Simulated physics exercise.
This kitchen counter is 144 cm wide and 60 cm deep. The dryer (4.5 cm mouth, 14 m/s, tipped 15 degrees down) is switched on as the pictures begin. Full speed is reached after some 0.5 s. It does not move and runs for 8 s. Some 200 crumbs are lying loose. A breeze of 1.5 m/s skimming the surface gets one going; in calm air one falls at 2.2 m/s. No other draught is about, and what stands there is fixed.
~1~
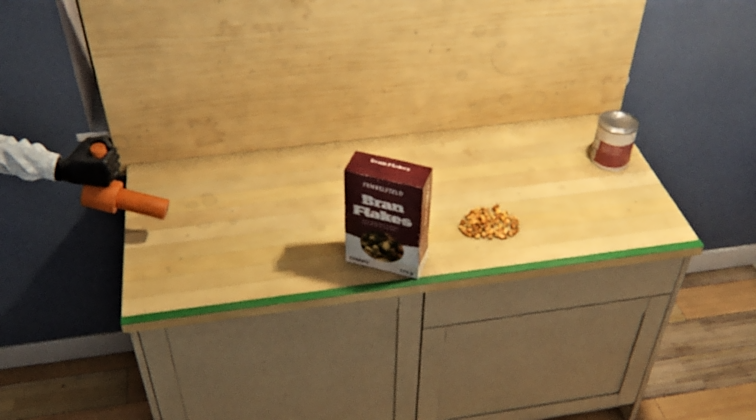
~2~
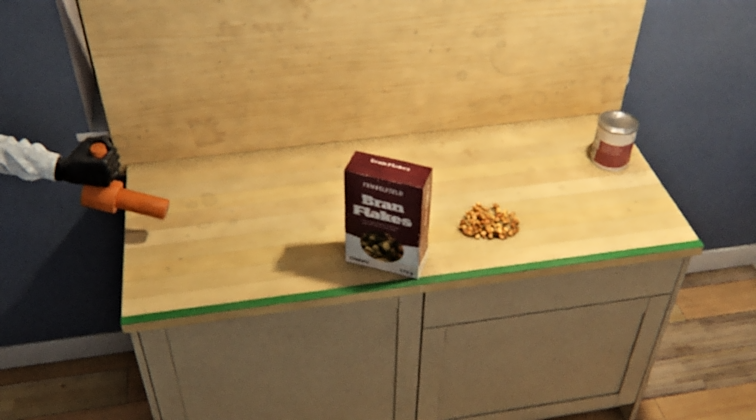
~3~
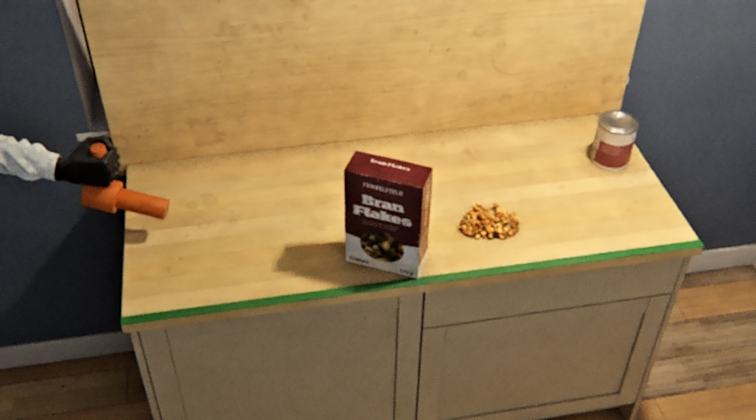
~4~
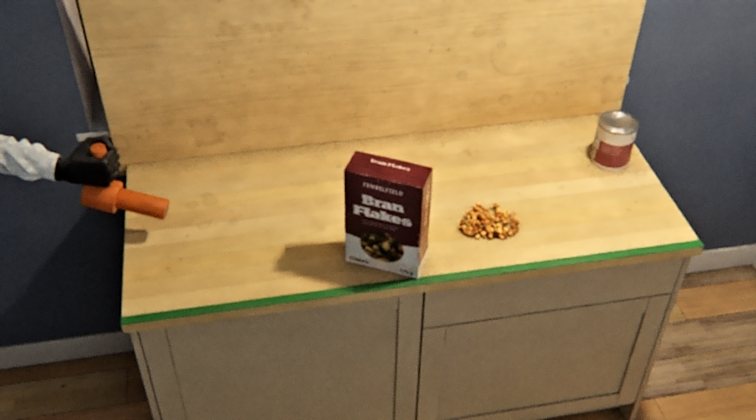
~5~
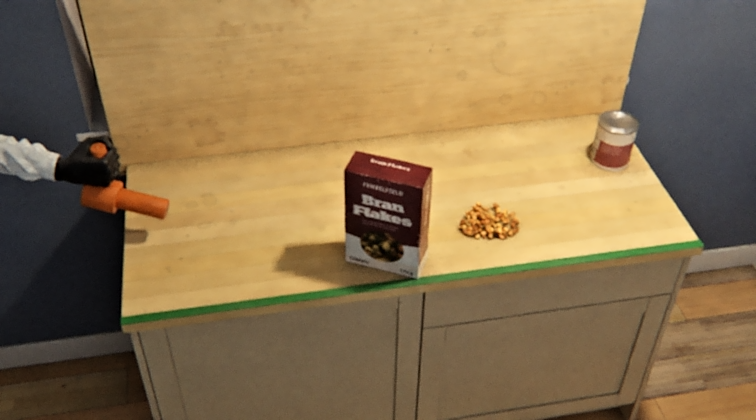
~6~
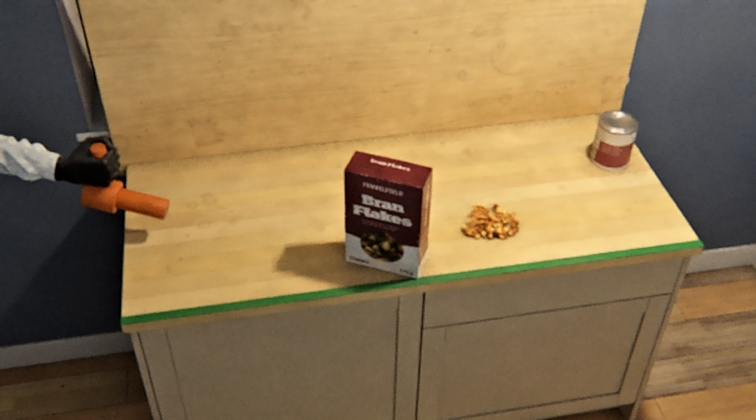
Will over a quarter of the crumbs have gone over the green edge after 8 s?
More than a quarter over the green edge: No.
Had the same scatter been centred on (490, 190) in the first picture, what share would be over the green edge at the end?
In that case some 0 per cent.
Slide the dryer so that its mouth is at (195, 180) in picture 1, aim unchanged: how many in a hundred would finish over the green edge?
In that case some 40 per cent.
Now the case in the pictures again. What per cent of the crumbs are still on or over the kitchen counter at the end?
About 0 %.
Then, 1.2 s after the last picture, 6 % are on the move or not yet settled, 2 % are over the green edge.
Then, 2.1 s after the last picture, 0 % are on the move or not yet settled, 3 % are over the green edge.
Then, 4.0 s after the last picture, 0 % are on the move or not yet settled, 3 % are over the green edge.
Then, 7.6 s after the last picture, at the end, 3 % are over the green edge.
